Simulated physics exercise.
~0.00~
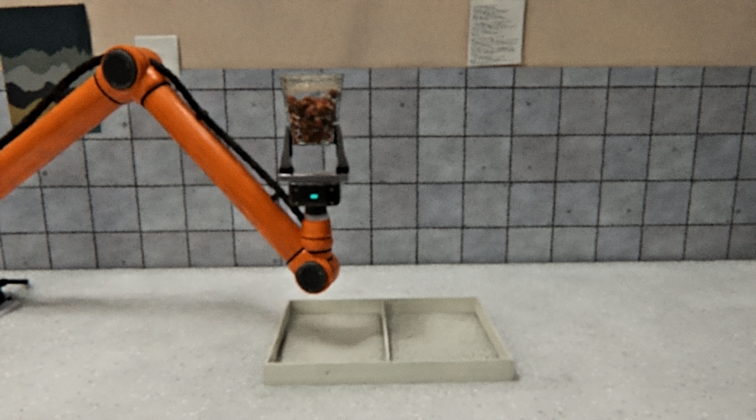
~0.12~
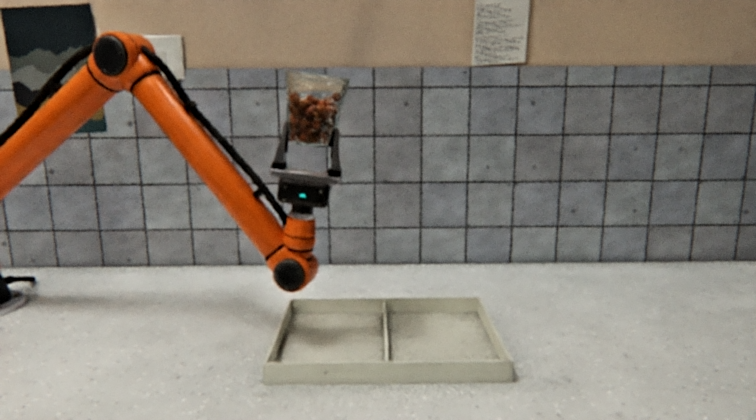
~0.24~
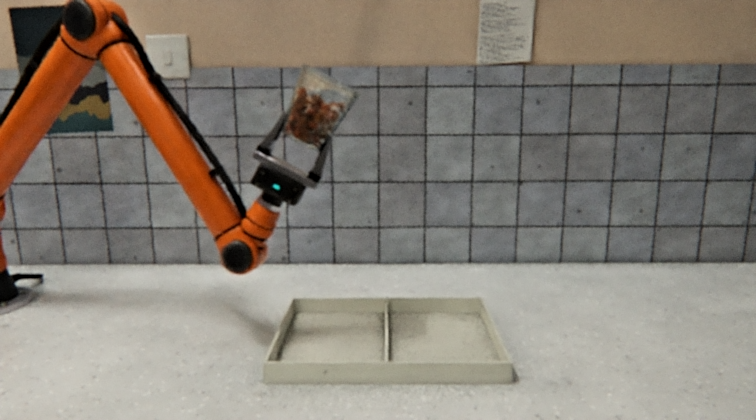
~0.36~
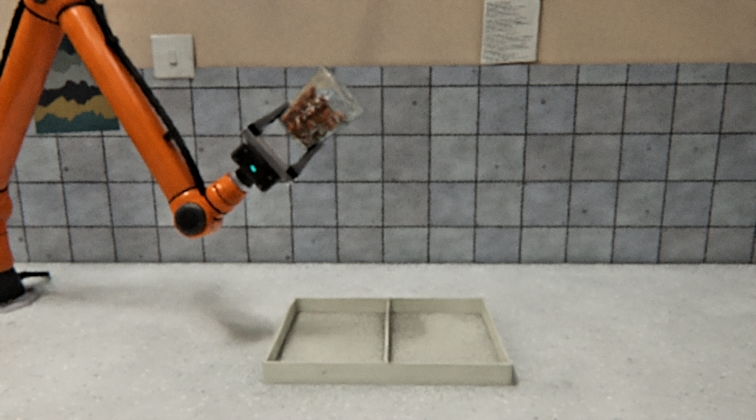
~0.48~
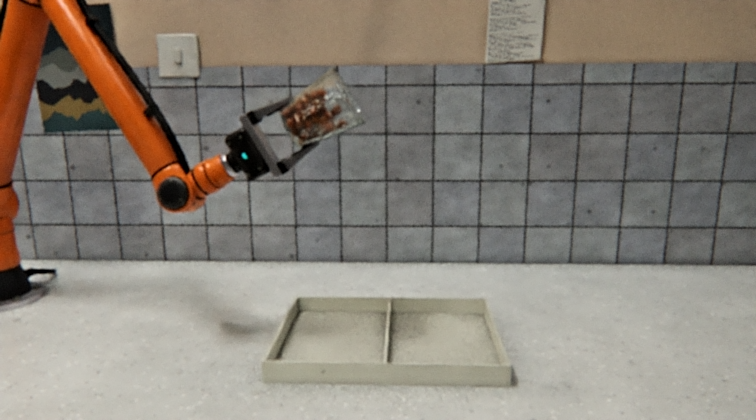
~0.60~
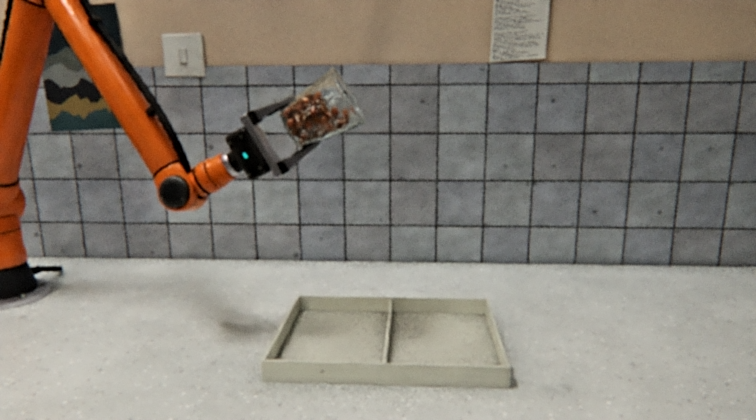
Above a divided tray on a table, an orange robot arm tilts a clear tumbler of nuts rightward.
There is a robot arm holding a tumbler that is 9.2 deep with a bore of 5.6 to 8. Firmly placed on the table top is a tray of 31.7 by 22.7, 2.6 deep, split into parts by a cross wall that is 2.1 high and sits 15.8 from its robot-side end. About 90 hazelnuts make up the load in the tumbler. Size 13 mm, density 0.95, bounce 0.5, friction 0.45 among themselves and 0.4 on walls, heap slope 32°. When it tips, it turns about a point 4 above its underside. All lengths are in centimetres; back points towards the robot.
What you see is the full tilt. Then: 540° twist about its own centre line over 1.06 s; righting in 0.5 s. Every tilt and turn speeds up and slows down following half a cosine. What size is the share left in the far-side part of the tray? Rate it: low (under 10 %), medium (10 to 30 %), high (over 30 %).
Rating: Low.
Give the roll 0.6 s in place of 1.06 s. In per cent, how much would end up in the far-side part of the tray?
Expected share: Some 0 %.
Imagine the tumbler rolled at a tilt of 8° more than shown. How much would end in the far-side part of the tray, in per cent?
Then roughly 10 per cent.
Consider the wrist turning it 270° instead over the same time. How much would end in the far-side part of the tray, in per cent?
It would be roughly 0 percent.
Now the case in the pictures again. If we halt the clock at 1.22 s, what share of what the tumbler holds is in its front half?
About 45 %.
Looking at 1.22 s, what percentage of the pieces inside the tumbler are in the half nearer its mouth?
30 %.
After 1.22 s, tipped 61°, highest piece 37 above the table; 87 in the tumbler.
After 1.85 s, tipped 42°, highest piece 37 above the table; 87 in the tumbler.
After 2.36 s, upright, highest piece 37 above the table; 87 in the tumbler.
After 3.06 s, upright, highest piece 37 above the table; 87 in the tumbler.
In the end, 87 in the tumbler. That is 0 % in the far-side part of the tray.
